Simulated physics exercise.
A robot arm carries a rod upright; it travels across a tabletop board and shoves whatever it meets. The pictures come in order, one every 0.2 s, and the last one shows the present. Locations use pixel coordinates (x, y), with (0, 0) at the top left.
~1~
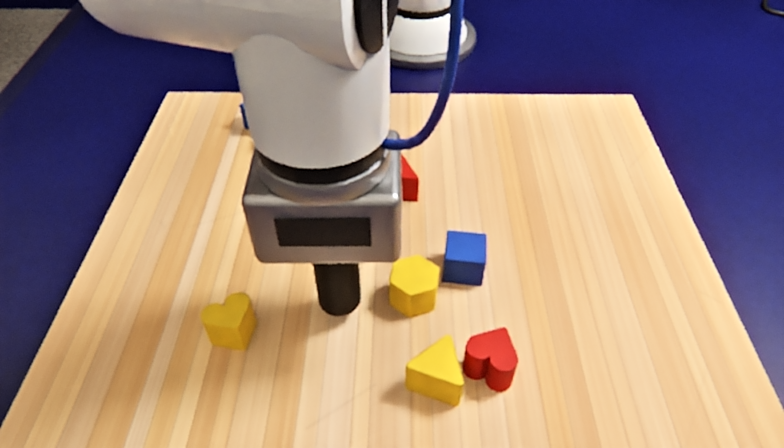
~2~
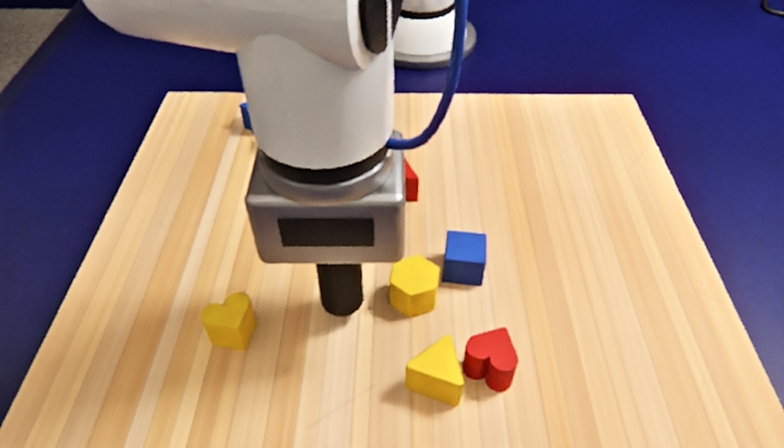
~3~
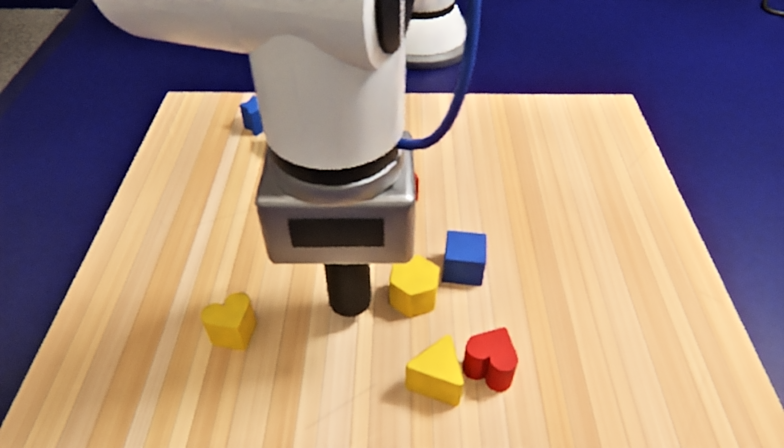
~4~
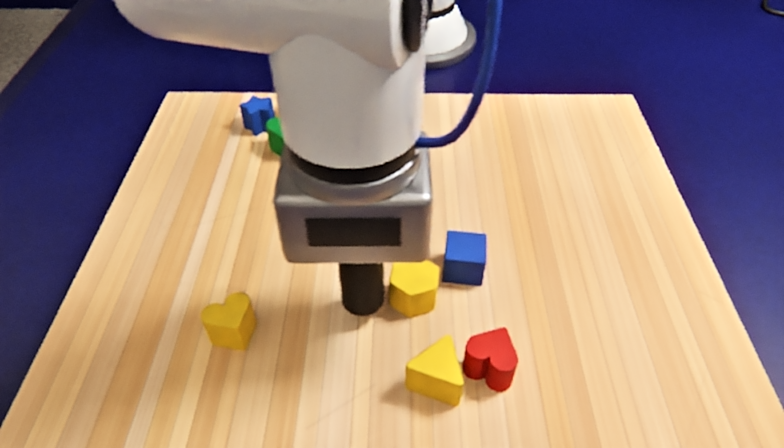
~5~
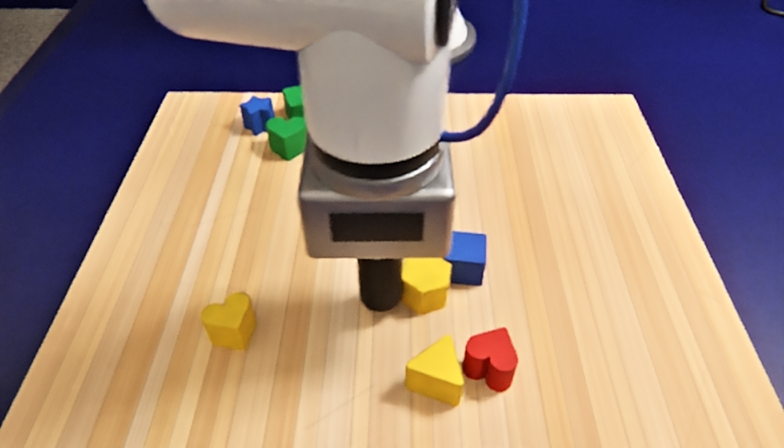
On a wooden tabletop scattered with colored blocks, a robot arm with a black rod slides gradually to the right, meets the yellow hexagonal block and nudges it slightly right toward the blue block, while the other blocks stay still.
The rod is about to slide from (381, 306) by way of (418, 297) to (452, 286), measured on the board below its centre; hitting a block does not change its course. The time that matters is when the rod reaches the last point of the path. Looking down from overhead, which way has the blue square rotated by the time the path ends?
From the top, the block rotates counterclockwise.
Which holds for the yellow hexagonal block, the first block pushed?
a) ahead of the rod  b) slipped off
a.
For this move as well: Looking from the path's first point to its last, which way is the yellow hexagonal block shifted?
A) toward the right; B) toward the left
The answer is A.
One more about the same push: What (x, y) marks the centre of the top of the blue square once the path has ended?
Most likely (502, 231).
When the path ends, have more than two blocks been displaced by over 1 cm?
My answer is no.
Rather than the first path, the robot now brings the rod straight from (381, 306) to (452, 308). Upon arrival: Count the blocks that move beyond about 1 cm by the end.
Shifted over 1 cm: Two.
What follows on the original path. Halfway along, rod at (419, 288); yellow hexagonal block at (466, 267), turned 15° clockwise; blue square at (487, 237), turned 45° anticlockwise.
At the end, rod at (454, 276); yellow hexagonal block at (501, 265), turned 40° clockwise; yellow triangular piece not moved; blue square at (502, 231), turned 90° anticlockwise.
